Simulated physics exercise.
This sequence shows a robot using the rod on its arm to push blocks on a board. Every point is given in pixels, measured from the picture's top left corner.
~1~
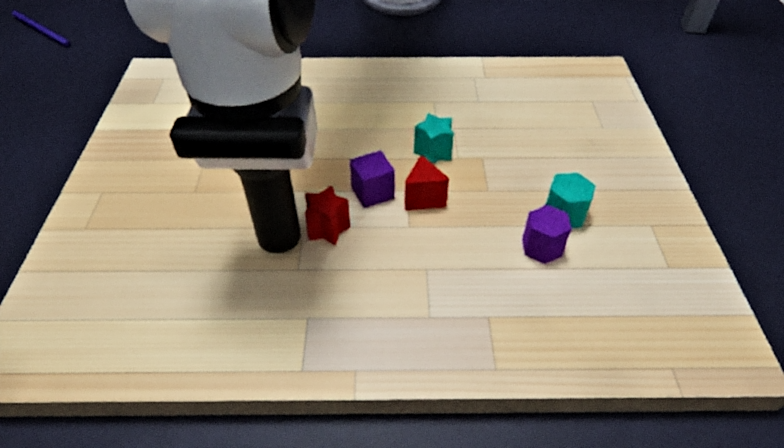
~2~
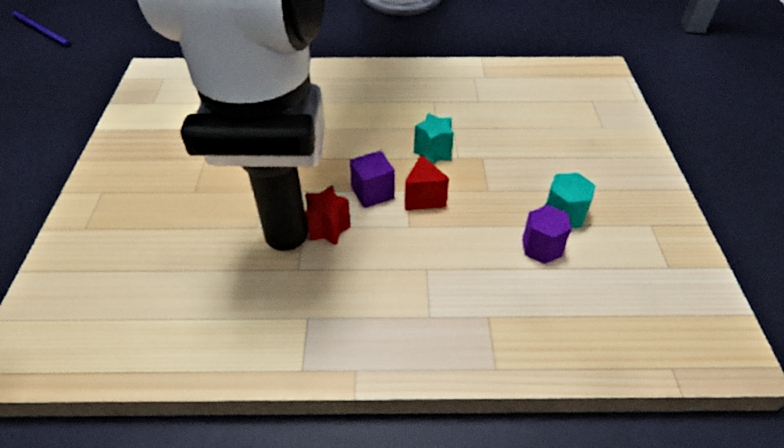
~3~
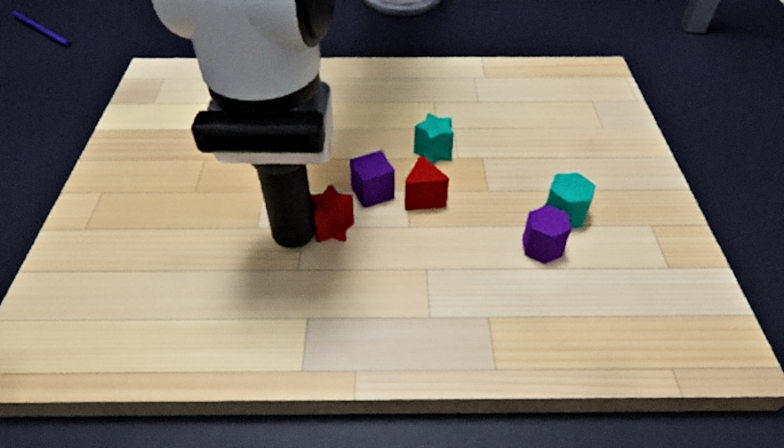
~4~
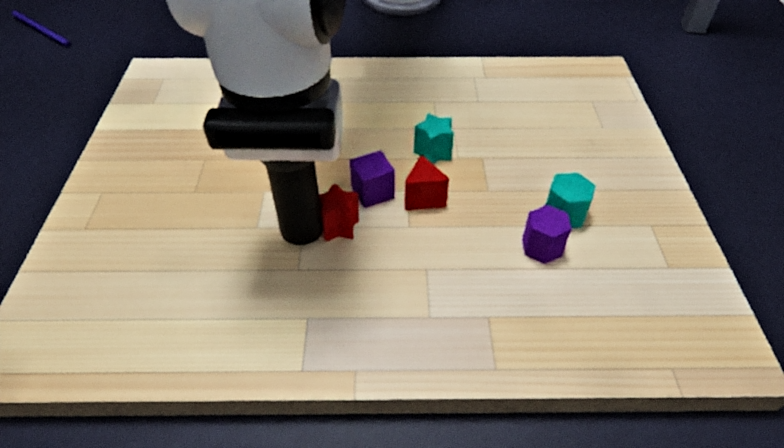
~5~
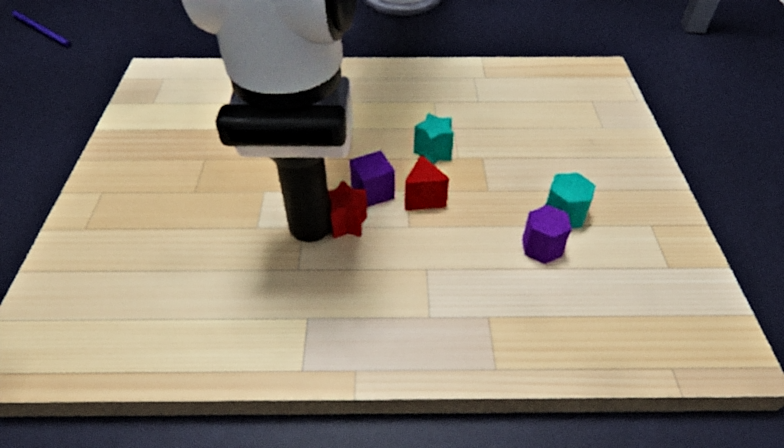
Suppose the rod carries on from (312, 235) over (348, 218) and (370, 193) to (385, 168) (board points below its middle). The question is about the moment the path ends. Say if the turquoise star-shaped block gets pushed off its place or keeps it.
The block moves away from its spot.
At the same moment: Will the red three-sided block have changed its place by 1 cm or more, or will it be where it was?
It is carried off its spot.
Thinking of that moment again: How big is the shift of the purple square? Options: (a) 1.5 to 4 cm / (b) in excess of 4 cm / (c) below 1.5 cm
Choice b: In excess of 4 cm.
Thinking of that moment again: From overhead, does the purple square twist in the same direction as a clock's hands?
I'd say no.
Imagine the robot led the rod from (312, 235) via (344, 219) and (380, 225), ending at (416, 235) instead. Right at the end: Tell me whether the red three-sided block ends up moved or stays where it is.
The answer is that it is displaced.
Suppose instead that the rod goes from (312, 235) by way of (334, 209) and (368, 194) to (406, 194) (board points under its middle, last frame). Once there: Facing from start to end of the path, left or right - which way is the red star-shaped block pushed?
Rightward.
The first path, step by step. One third of the way, rod at (347, 210); red star-shaped block at (382, 181); purple square at (388, 154), turned 35° anticlockwise.
Two thirds of the way, rod at (370, 185); red star-shaped block at (405, 170), turned 35° clockwise; purple square at (400, 144), turned 70° anticlockwise; red three-sided block at (441, 173), turned 20° anticlockwise.
At the end, rod at (385, 161); red star-shaped block at (408, 168), turned 60° clockwise; purple square at (419, 124), turned 55° anticlockwise; red three-sided block at (442, 173), turned 20° anticlockwise; turquoise star-shaped block at (452, 117), turned 30° clockwise.
